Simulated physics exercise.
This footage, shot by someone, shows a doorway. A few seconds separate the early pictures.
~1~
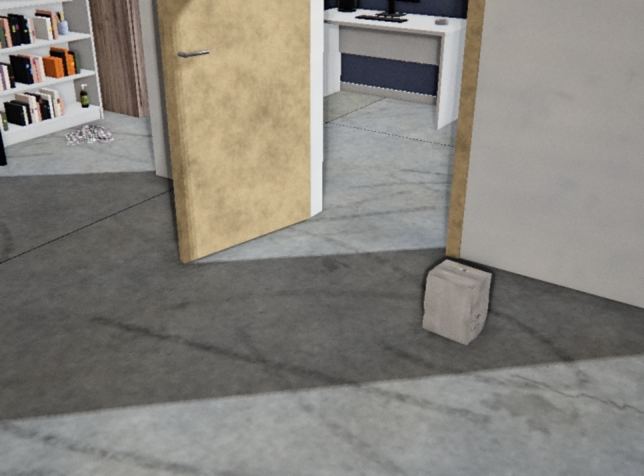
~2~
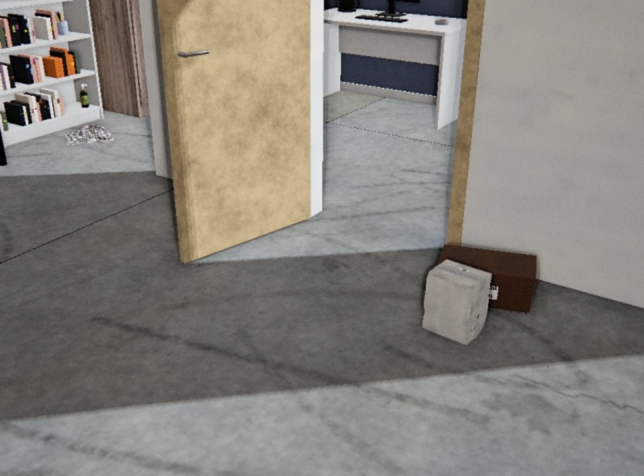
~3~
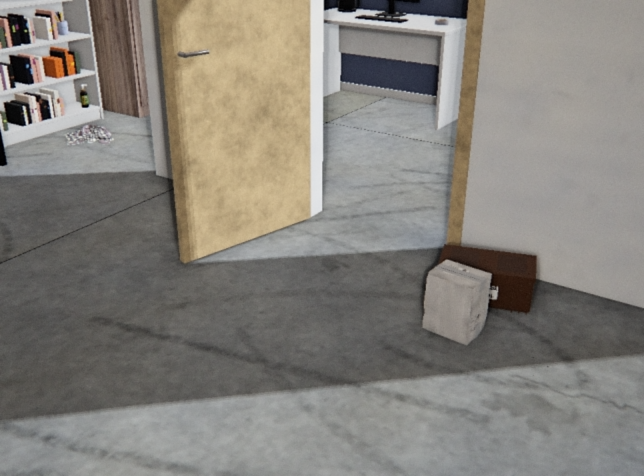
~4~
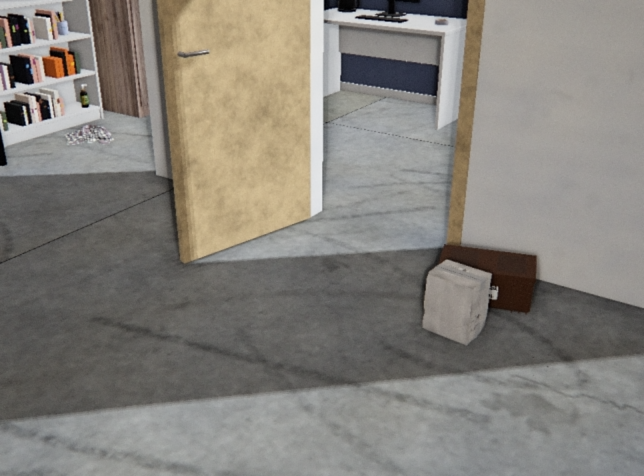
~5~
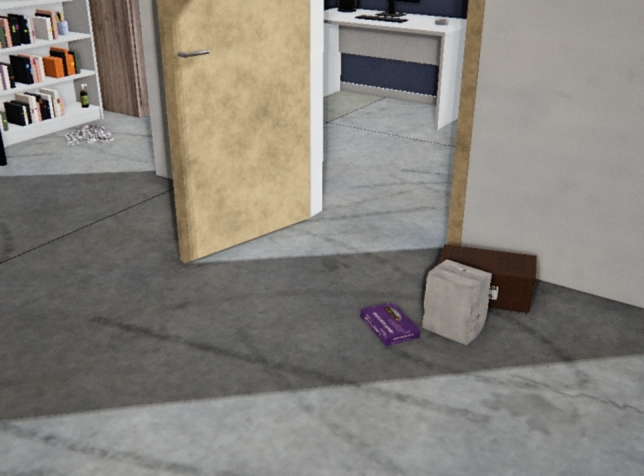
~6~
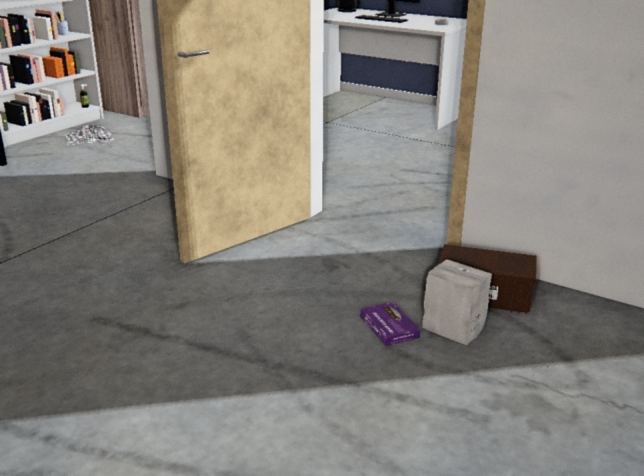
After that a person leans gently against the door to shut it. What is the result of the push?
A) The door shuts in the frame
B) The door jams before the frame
A, the door shuts in the frame.
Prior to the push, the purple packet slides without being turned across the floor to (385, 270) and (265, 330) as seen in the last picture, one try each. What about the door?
So the first time it is halted early, and the second time it completes its arc.
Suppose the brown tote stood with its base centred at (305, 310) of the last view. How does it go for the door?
In the end the door swings completely to.
Then, 0.60 s on from there, door at 87°.
Then, 1.00 s on from there, door at 63°.
Then, 1.40 s on from there, door at 35°.
Then, 1.70 s on from there, door at 14°.
In the end, door at 0°; all 3 unmoved. At the end, from the last picture's camera, purple packet near (390, 323).
